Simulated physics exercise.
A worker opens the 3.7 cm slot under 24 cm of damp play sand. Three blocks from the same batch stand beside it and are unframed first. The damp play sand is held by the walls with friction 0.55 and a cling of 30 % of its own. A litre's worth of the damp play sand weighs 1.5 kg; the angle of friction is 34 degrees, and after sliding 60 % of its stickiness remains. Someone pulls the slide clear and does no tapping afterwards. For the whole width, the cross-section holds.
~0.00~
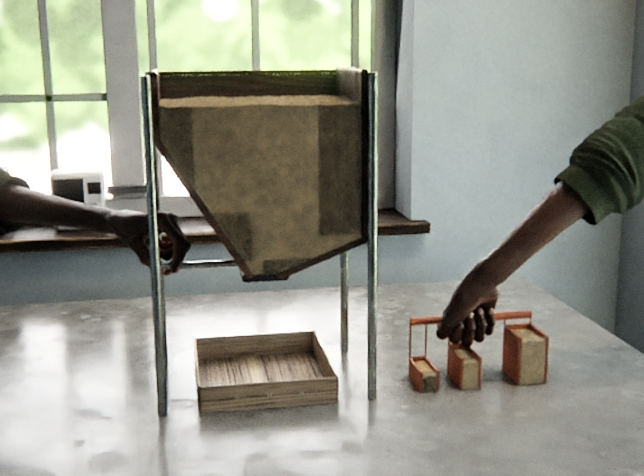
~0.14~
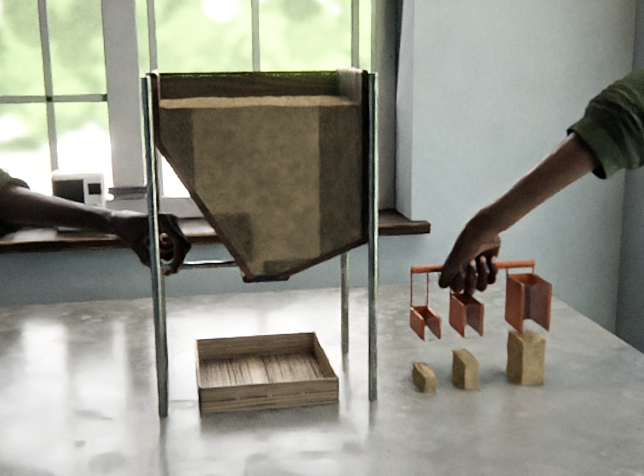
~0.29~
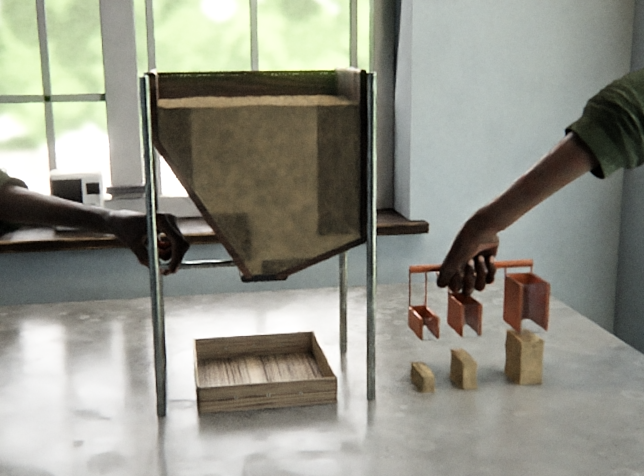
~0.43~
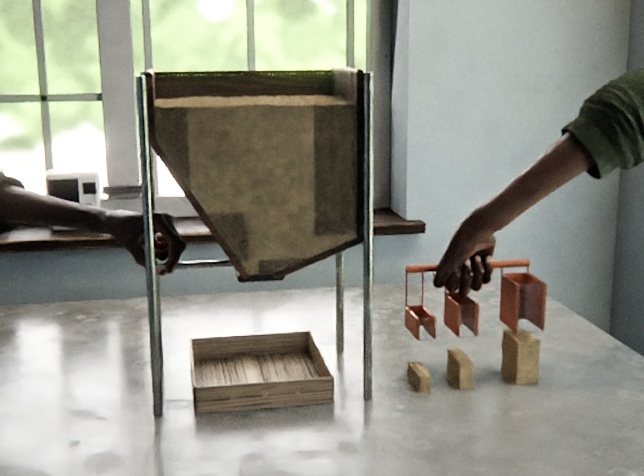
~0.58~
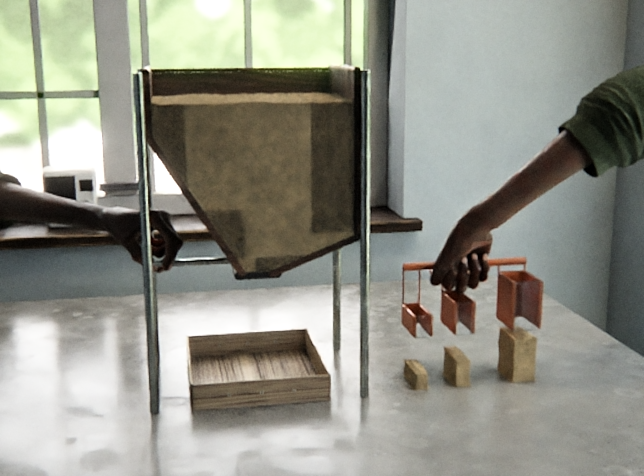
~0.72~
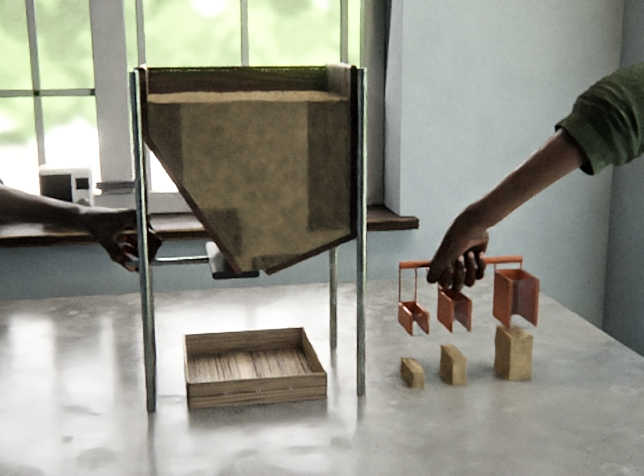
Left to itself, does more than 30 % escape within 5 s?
No.
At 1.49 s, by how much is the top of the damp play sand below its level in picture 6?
I'd put it at close to 0.0 cm.
By 1.07 s, 0 % has run out.
By 1.49 s, 0 % has run out.
By 1.90 s, 0 % has run out.
By 2.32 s, 0 % has run out.
By 5.62 s, at the end, 0 % has run out.
